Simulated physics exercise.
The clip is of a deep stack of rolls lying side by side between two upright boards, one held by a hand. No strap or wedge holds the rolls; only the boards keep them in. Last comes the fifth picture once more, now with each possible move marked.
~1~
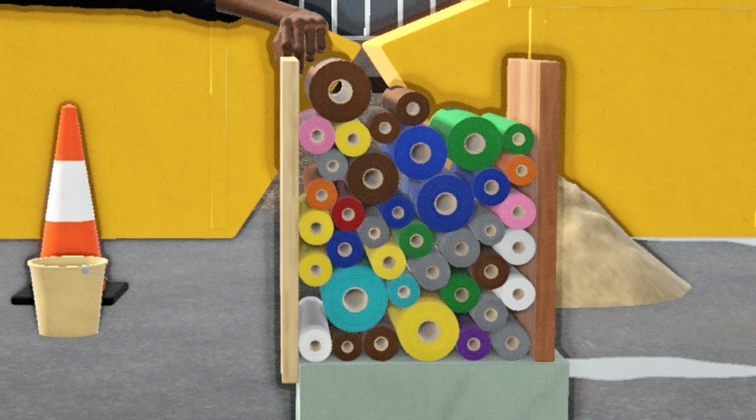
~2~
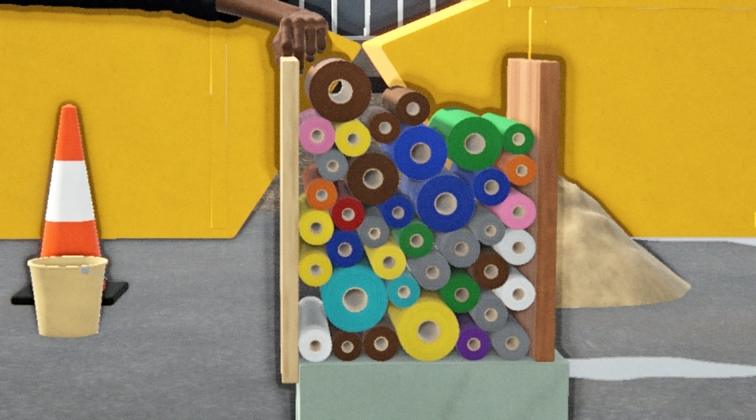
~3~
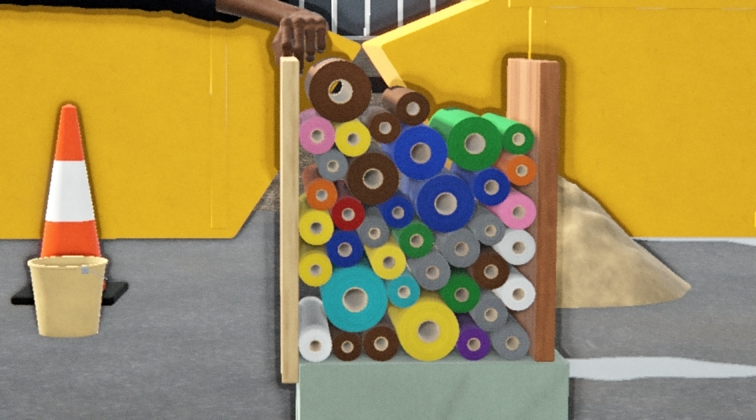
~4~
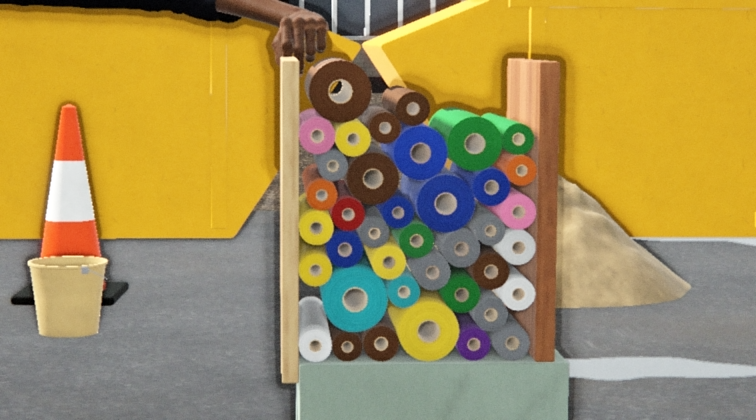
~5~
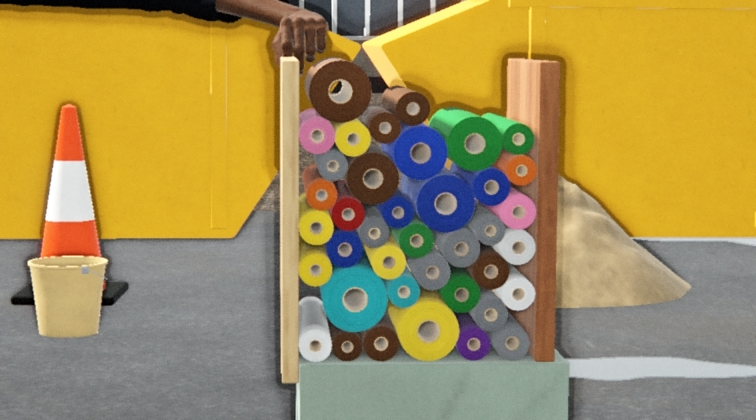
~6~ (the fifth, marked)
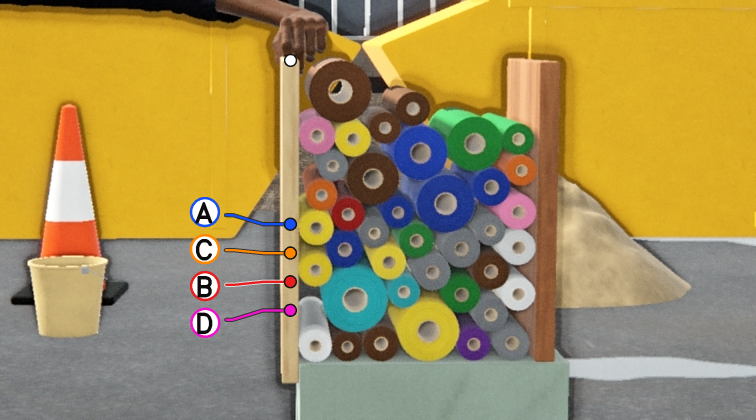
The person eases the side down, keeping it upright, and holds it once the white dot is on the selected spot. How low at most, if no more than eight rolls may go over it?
Mark C is as low as it can go.
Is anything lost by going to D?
At D: Yes.
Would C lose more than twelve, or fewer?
It loses fewer than twelve.
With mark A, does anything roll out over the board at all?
At A: Yes.
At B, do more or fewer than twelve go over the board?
Fewer than twelve.
On the marked copy, A at (290, 224); B at (290, 282); C at (290, 253); D at (290, 310); the white dot at (291, 60).
With C. Early on, top of the board (299, 141).
Further on, top of the board (299, 232).
At the end, top of the board (299, 252), six out over the board.
As for the rest, A six out over the board; B more than eight out over the board; D more than eight out over the board.
